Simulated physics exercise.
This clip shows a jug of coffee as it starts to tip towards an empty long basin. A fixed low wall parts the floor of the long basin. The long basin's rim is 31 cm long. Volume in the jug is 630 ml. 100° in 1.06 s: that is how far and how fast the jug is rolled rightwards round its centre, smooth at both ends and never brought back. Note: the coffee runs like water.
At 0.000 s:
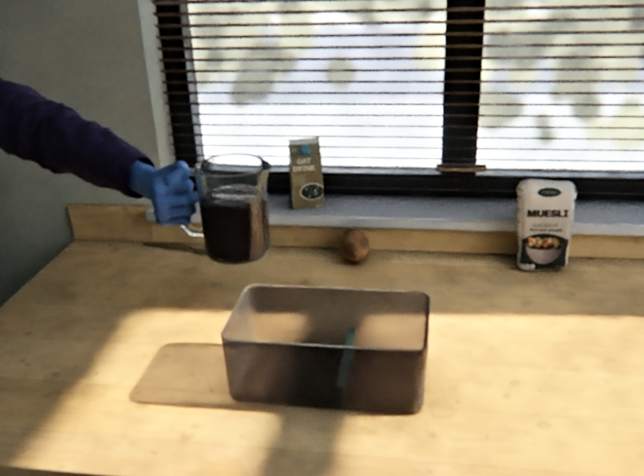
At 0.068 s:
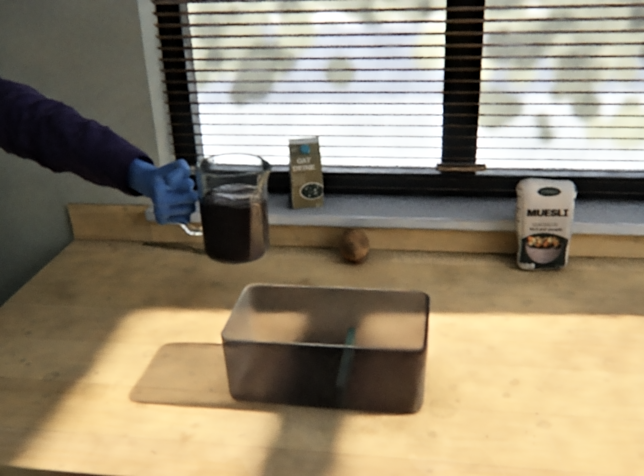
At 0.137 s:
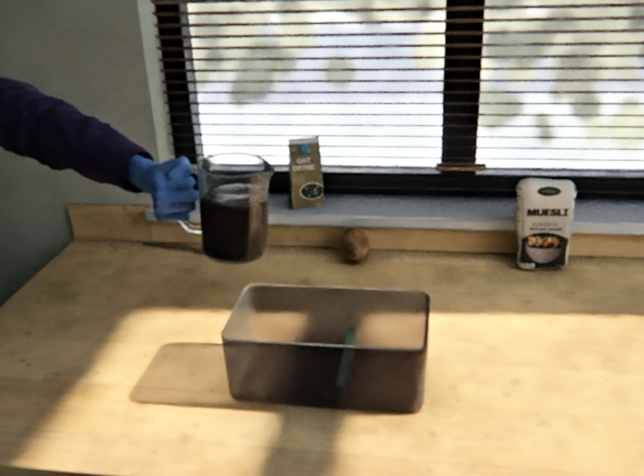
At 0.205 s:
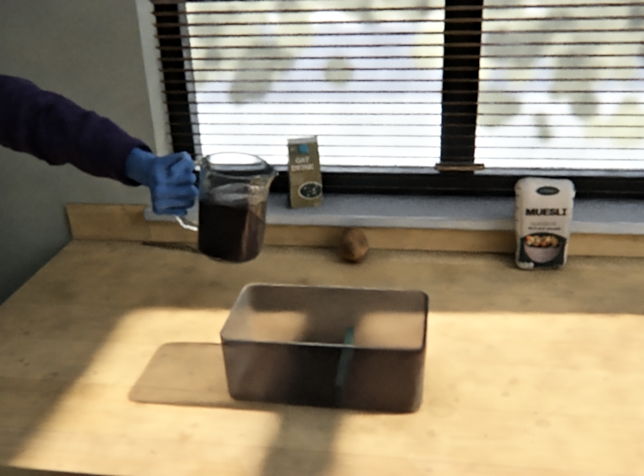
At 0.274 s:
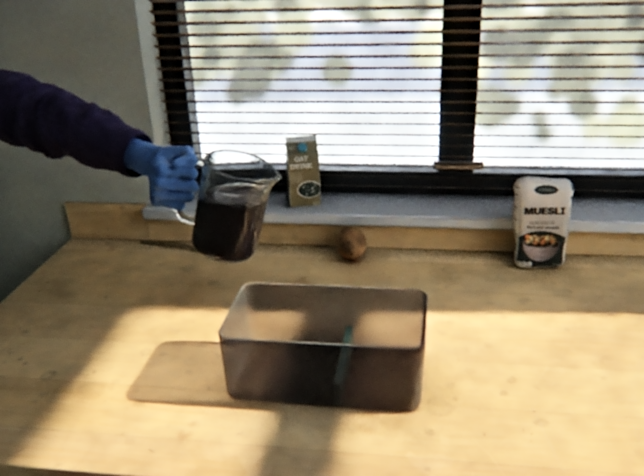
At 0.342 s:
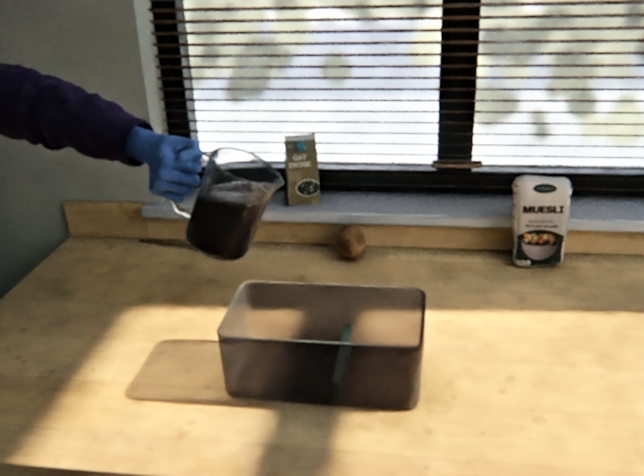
On a sunlit wooden counter below a window with blinds, a blue-gloved hand holds a clear jug of dark liquid upright above and behind an empty long basin. The hand stays nearly in place as the jug tilts rightwards, slightly at first, then more noticeably, the liquid shifting inside.
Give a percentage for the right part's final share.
My figure is 53 %.
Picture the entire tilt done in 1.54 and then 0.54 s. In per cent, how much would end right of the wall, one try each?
Result: 55 per cent, then 50 per cent.
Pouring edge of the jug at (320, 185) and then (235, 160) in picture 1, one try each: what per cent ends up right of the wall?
I'd say 85 percent on the first go, 10 percent on the next.
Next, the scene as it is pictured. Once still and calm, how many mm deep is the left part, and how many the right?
Some 10 mm on the left and some 18 mm on the right.
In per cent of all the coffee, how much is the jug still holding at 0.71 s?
90 %.
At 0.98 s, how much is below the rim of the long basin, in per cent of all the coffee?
Around 32 in a hundred.
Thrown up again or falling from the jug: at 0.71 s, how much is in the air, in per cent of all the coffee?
I'd put it at about 10 percent.
After 0.71 s the tilt is 75° and 90 per cent is still to pour, 0 is left of the wall and 0 right of it.
After 0.98 s the tilt is 98° and 40 per cent is still to pour, 15 is left of the wall and 17 right of it.
After 1.26 s the tilt is 100° and 9 per cent is still to pour, 32 is left of the wall and 49 right of it.
After 1.56 s the tilt is 100° and 1 per cent is still to pour, 44 is left of the wall and 52 right of it.
In the end 46 per cent lies left of the wall, 53 right of it and 2 outside.
